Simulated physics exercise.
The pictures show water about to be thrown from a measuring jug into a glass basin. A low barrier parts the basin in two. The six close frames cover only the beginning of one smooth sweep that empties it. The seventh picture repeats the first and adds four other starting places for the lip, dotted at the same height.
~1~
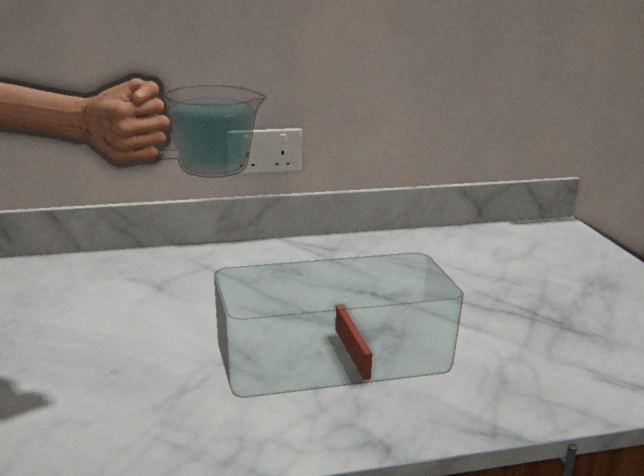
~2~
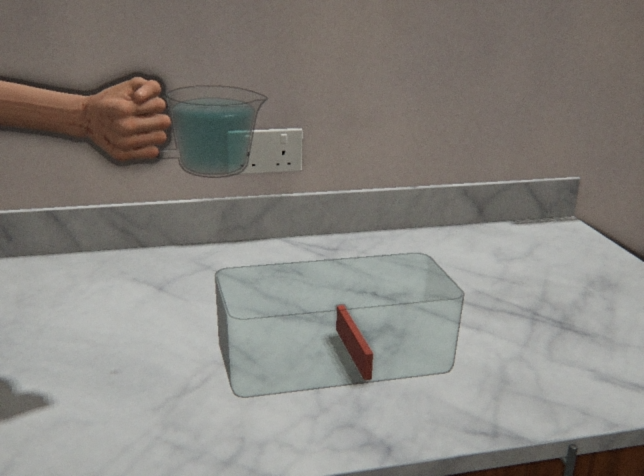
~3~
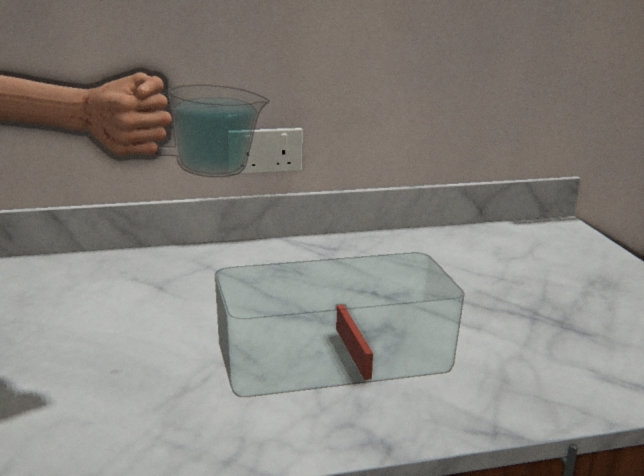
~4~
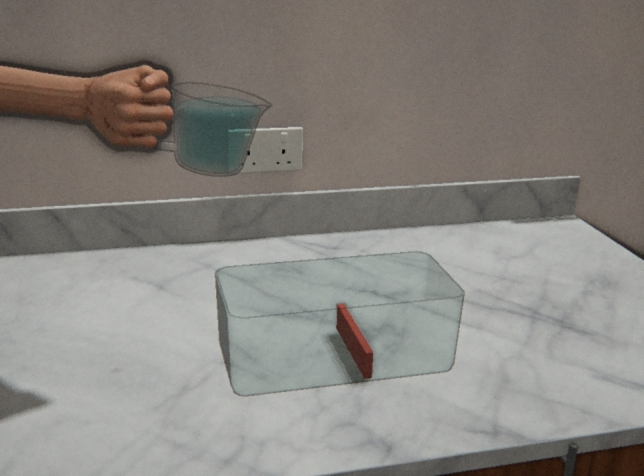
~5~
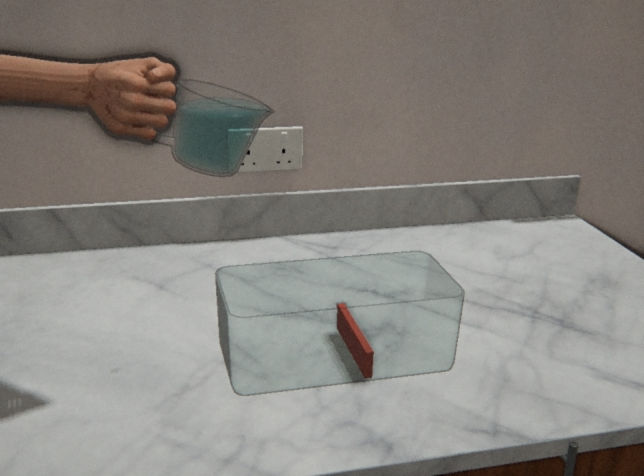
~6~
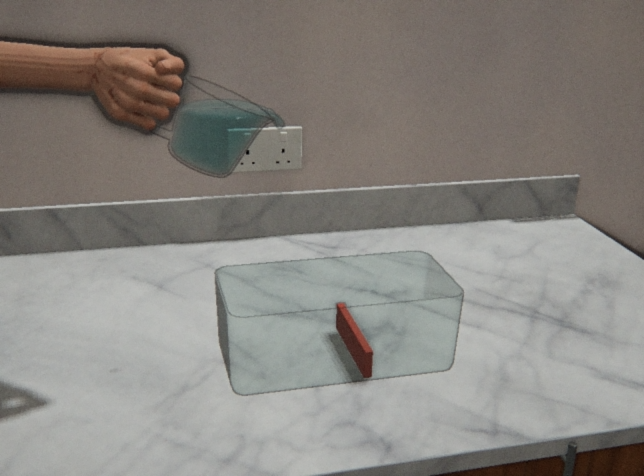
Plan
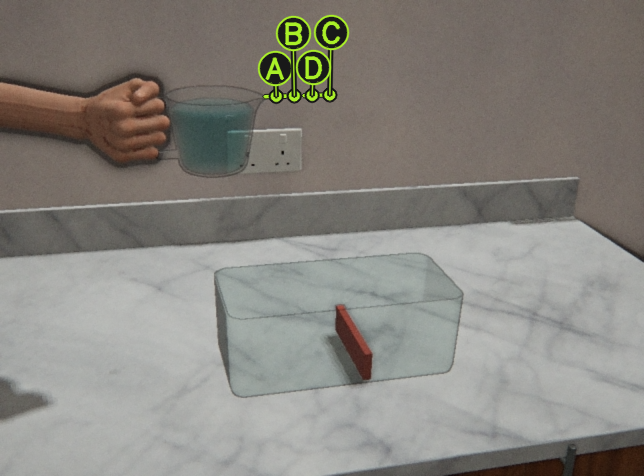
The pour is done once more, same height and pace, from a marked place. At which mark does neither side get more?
Use spot B.
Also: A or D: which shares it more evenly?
D.
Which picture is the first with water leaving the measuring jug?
In picture 6.
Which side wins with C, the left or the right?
The right one.
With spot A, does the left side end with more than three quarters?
Yes, it does.
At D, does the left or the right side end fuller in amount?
The right side.
In lime, A at (276, 96); B at (294, 95); C at (329, 94); D at (312, 95).
If A is chosen, about 89 % ends left of the wall and 7 % right of it; 4 % is lost outside.
If B is chosen, about 53 % ends left of the wall and 45 % right of it.
If C is chosen, about 11 % ends left of the wall and 87 % right of it; 3 % is lost outside.
If D is chosen, about 24 % ends left of the wall and 73 % right of it; 3 % is lost outside.
